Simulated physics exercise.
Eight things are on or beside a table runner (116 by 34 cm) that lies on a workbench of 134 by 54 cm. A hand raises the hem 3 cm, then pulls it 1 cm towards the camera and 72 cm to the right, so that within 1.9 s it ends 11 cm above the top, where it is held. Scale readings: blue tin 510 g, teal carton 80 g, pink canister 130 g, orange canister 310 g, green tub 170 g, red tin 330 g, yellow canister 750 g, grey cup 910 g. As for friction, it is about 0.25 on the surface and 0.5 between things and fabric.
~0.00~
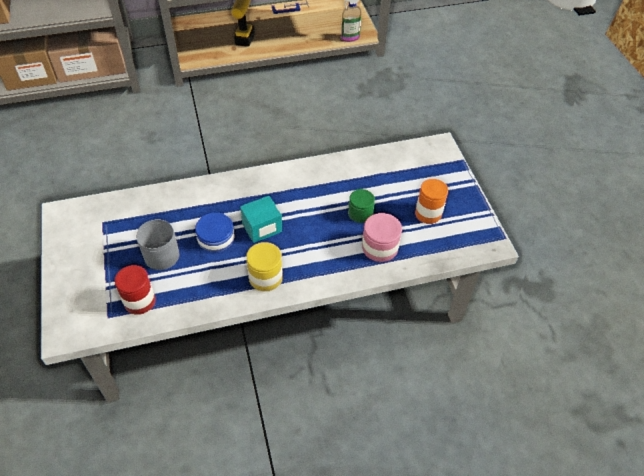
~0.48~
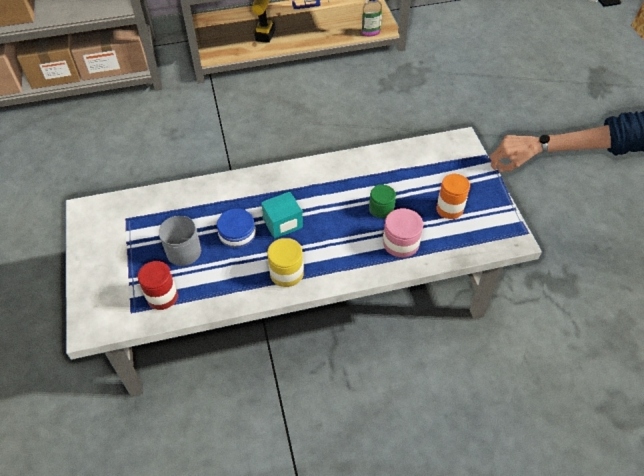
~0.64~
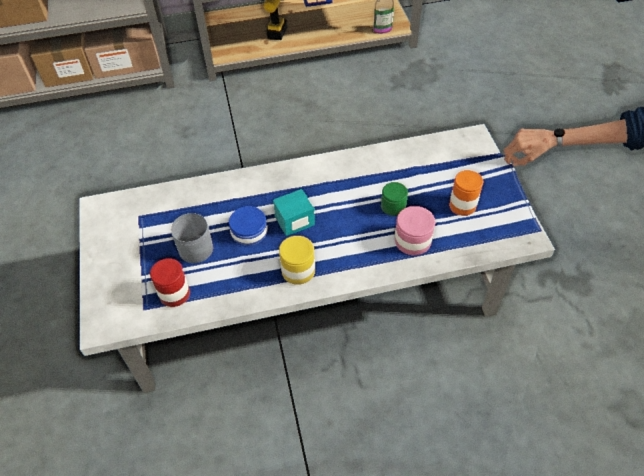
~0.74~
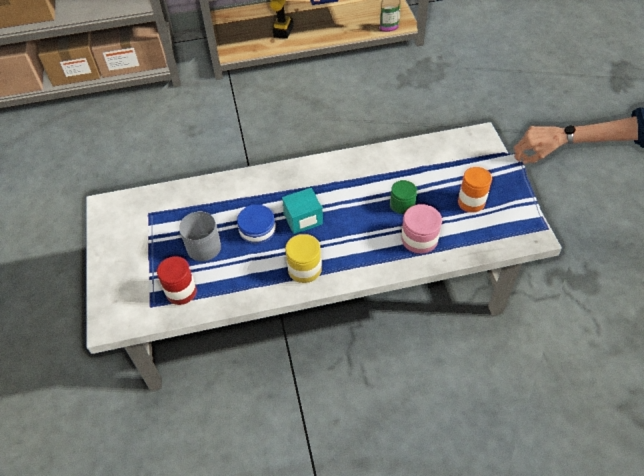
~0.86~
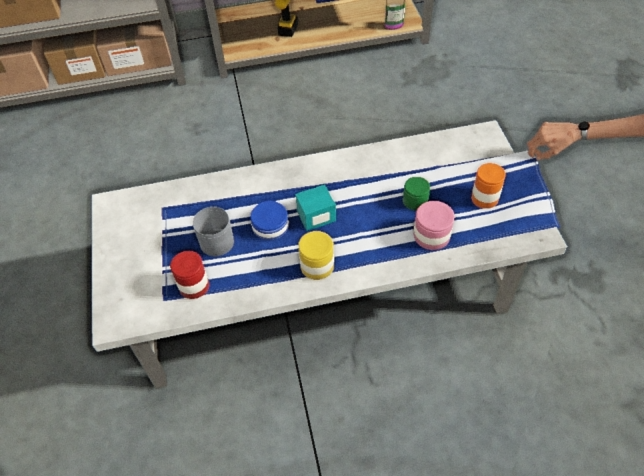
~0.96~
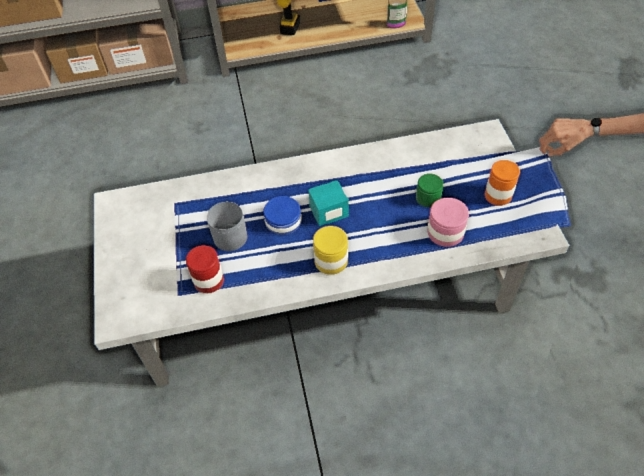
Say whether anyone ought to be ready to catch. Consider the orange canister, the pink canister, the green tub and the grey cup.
Orange canister comes down, pink canister comes down, green tub comes down, grey cup stays up.
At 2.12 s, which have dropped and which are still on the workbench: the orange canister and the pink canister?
At that moment: Orange canister gone, pink canister gone.
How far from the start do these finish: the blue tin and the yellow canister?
Blue tin 80 cm, yellow canister off the top.
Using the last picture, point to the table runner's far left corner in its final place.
It settles at roughly (399, 162).
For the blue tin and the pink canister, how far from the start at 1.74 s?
Lab note - blue tin displaced 45 cm, pink canister displaced 50 cm.
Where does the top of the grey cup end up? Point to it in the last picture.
In the last view, the top sits at about (477, 154).
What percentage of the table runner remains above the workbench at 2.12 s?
Around 45 percent.
After 1.4 s, 80 % of the table runner is still over the top; orange canister 27 cm off its start, green tub 26 cm off its start, grey cup 25 cm off its start.
After 1.7 s, 60 % of the table runner is still over the top; orange canister over the edge, pink canister 49 cm off its start, green tub 48 cm off its start.
After 2.1 s, 45 % of the table runner is still over the top; pink canister over the edge, grey cup 66 cm off its start at (422, 162), green tub 66 cm off its start at (614, 148).
After 2.5 s, 35 % of the table runner is still over the top; pink canister over the edge, grey cup 77 cm off its start, green tub 75 cm off its start.
After 4.1 s, 30 % of the table runner is still over the top; grey cup 83 cm off its start at (477, 154), pink canister over the edge, green tub over the edge, orange canister over the edge.
